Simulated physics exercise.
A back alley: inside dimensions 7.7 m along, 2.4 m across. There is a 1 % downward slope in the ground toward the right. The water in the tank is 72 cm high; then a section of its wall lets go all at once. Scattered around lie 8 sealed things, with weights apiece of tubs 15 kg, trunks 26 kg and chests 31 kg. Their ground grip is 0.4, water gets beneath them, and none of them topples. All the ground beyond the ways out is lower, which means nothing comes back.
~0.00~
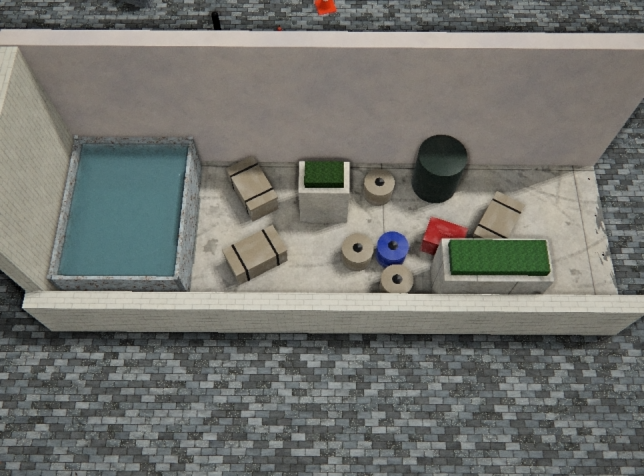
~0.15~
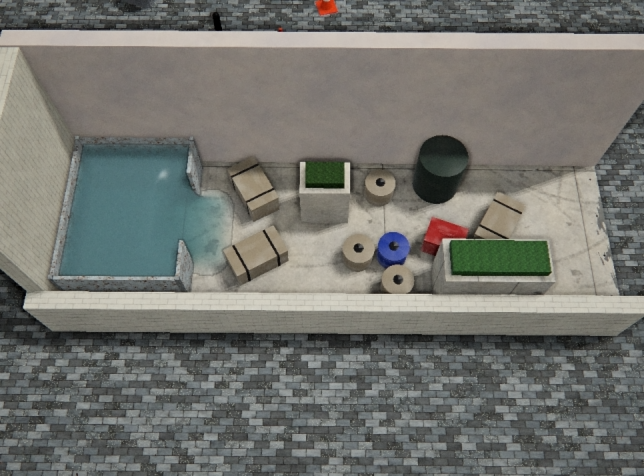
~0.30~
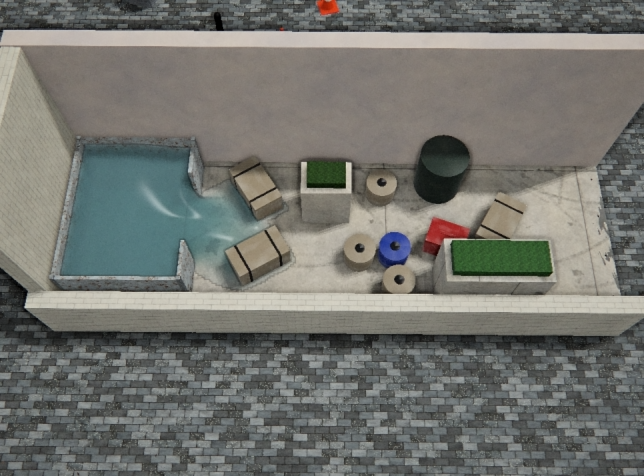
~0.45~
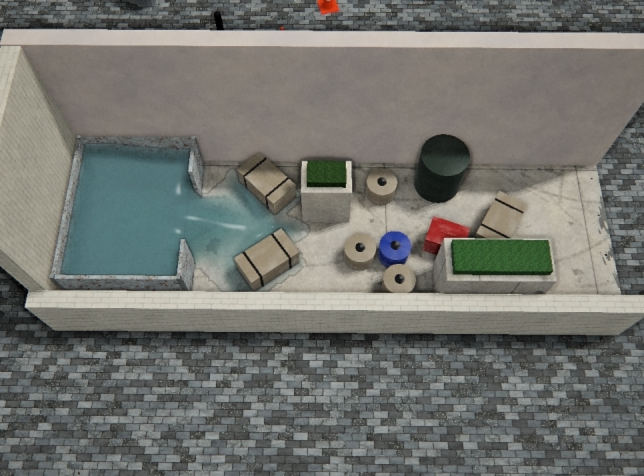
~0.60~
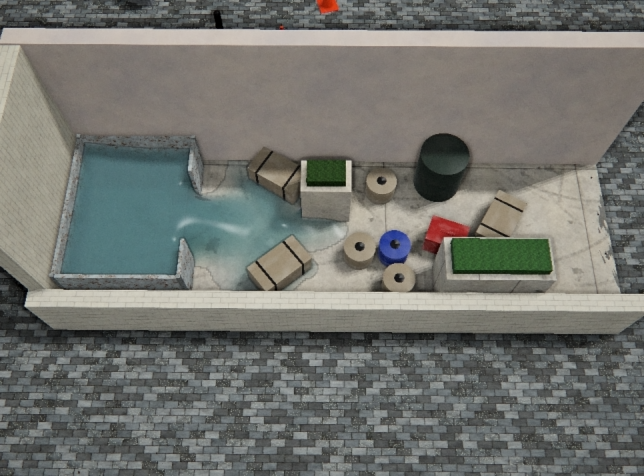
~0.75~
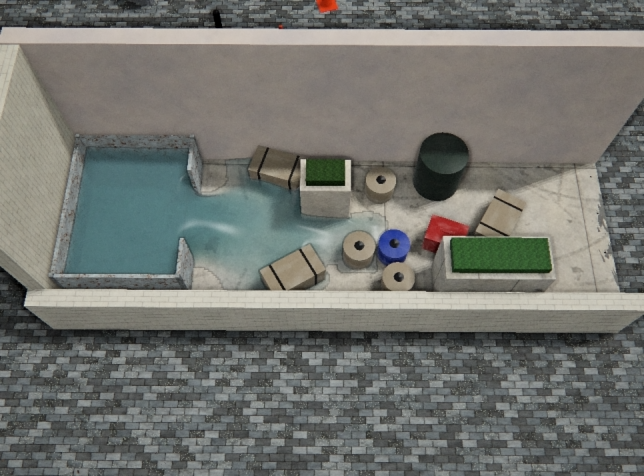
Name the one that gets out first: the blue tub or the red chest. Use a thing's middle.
Blue.
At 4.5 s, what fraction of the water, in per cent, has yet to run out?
Close to 90 in a hundred parts remain.
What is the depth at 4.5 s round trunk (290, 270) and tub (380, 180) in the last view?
18 and 22 cm.
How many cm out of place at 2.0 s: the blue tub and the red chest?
By then roughly 60 cm and 40 cm, respectively.
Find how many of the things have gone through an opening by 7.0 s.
4.
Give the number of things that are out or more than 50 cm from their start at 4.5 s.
I make it 7.
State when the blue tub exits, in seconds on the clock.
Roughly 4.0 s, I'd say.
After 2.0 s the blue tub is near (435, 232), 0.6 m from its start, afloat; the red chest is near (473, 232), 0.4 m from its start, aground; 0 of 8 are out; 5 afloat.
After 4.5 s the blue tub has gone out (at 3.8 s); the red chest is near (604, 230), 2.3 m from its start, aground; 2 of 8 are out; 3 afloat.
After 7.0 s the blue tub has gone out (at 3.8 s); the red chest is near (619, 236), 2.5 m from its start, aground; 4 of 8 are out; 3 afloat.
After 10.0 s the blue tub has gone out (at 3.8 s); the red chest is near (619, 236), 2.5 m from its start, aground; 4 of 8 are out; 1 afloat.
